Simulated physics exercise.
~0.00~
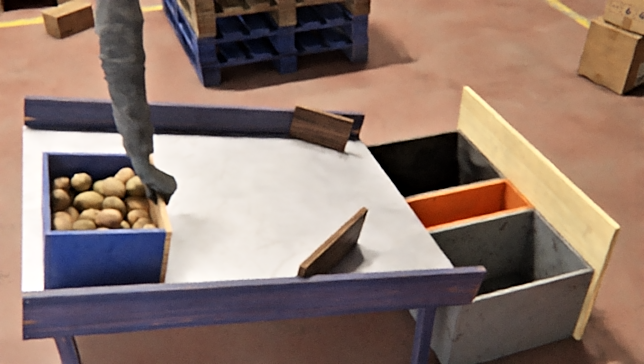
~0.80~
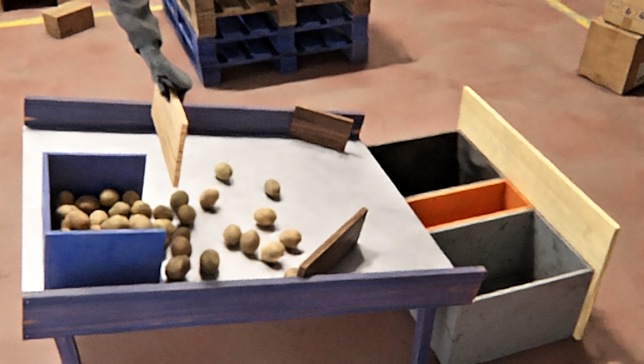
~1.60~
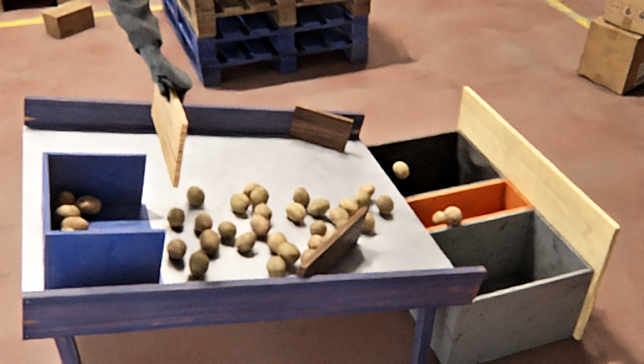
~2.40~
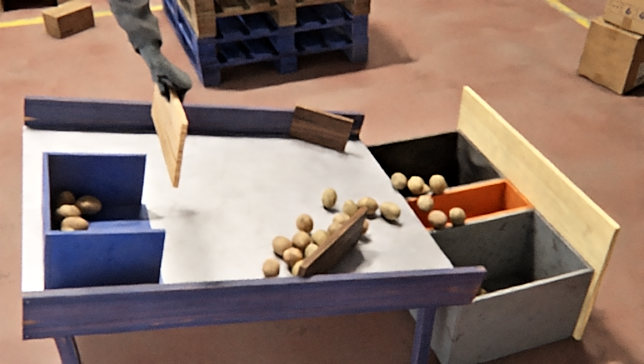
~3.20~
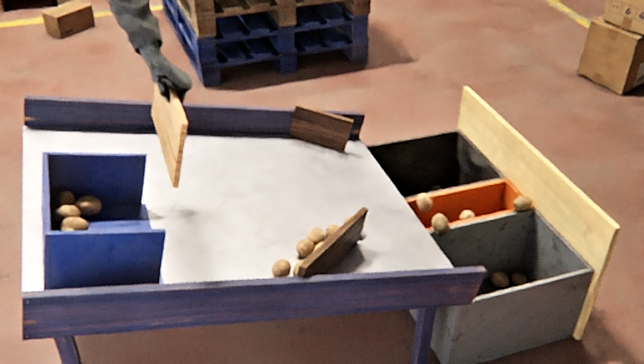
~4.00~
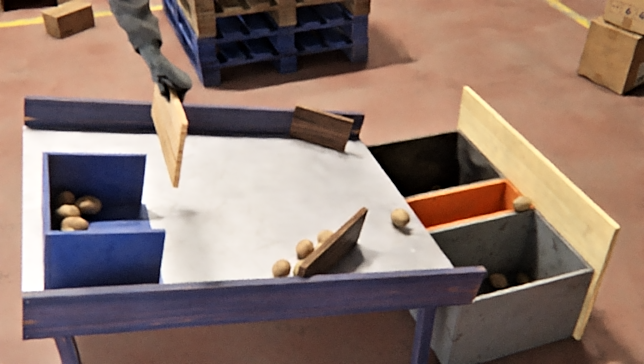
Potatoes spill from a blue pen as a gloved hand lifts its wooden gate, rolling right down a sloping table between two angled boards and dropping into the bins beyond, until a few remain in the pen, a few rest by the near board and one sits near the table's edge.
